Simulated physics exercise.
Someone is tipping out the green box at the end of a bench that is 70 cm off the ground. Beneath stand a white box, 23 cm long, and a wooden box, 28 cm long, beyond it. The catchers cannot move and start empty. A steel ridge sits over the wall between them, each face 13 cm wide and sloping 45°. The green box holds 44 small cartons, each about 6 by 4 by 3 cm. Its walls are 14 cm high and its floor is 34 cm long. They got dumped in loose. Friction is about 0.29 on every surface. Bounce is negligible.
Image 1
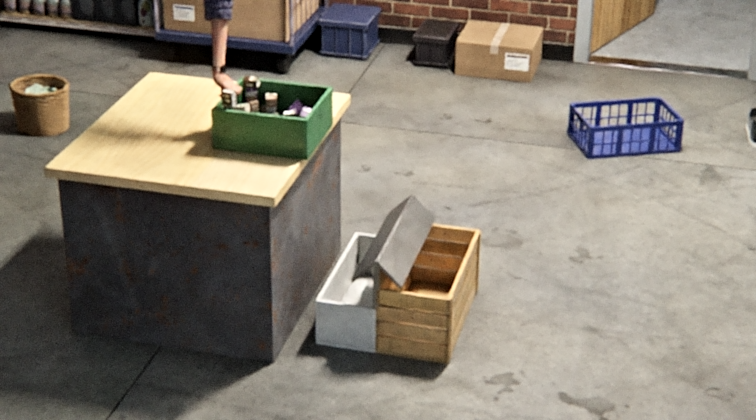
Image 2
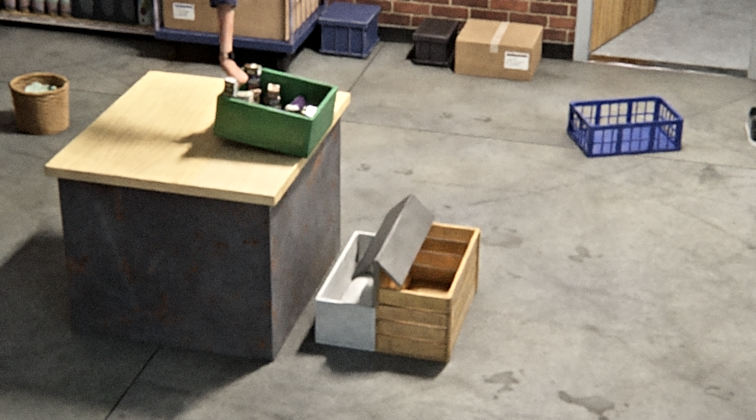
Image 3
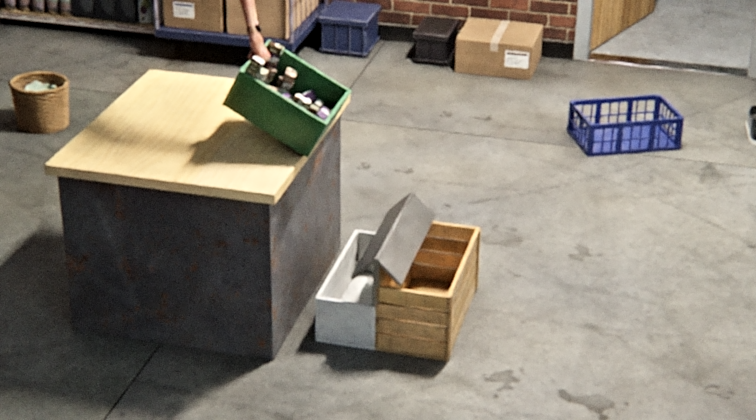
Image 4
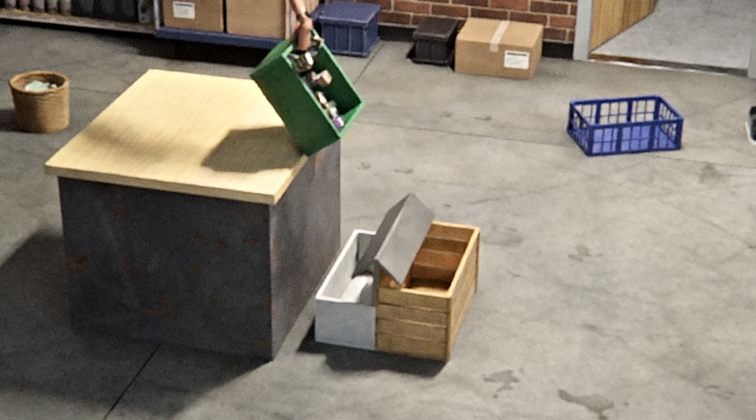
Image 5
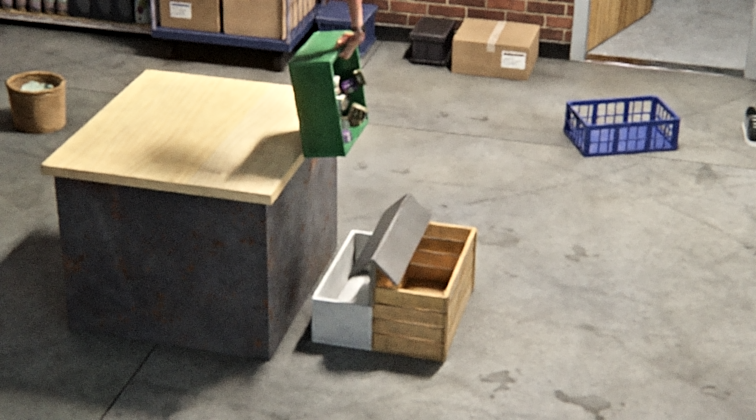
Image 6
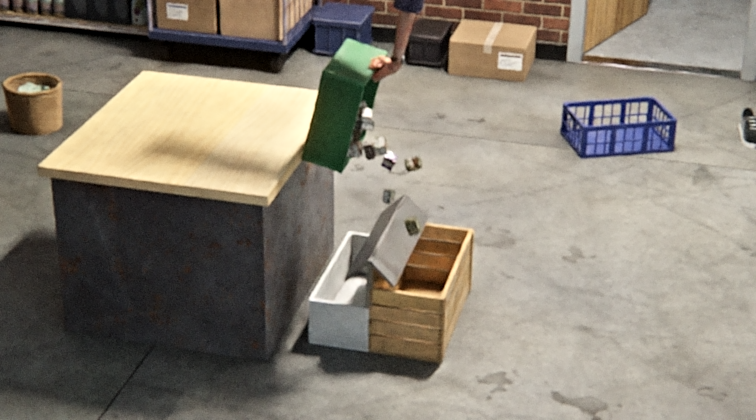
In a storeroom with a grey concrete floor and a brick wall behind, seen from above, a bench with a pale top stands at left. A white box and a wooden box sit beside it beneath a grey ridge, with a blue crate at right. A hand tilts a green box rightward past upright at the bench's end, and small cartons tumble out above the ridge as the view shifts very slightly.
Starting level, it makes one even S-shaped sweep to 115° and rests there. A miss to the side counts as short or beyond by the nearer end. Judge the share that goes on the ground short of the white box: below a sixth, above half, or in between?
Look for fewer than a sixth of the load on the ground short of the white box.
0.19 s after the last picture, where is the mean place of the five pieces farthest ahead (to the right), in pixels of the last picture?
Their centre is around (439, 307).
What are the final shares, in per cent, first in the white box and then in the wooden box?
Approx. 35 % / 65 %.
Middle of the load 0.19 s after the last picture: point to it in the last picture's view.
Load centre: About (358, 150).
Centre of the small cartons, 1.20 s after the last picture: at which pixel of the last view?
Around (412, 307).
Then, 0.19 s after the last picture, tilt 115°; 25 still in the green box, 6 in the wooden box and 13 in the air.
Then, 0.43 s after the last picture, tilt 115°; 7 still in the green box, 16 in the wooden box and 21 in the air.
Then, 0.77 s after the last picture, tilt 115°; 7 in the white box, 28 in the wooden box, 1 on the ground short of the white box and 8 in the air.
When it is over (1.20 s after the last picture), 15 in the white box, 28 in the wooden box and 1 on the ground short of the white box. Asked share, 1 of 44, 2 per cent.
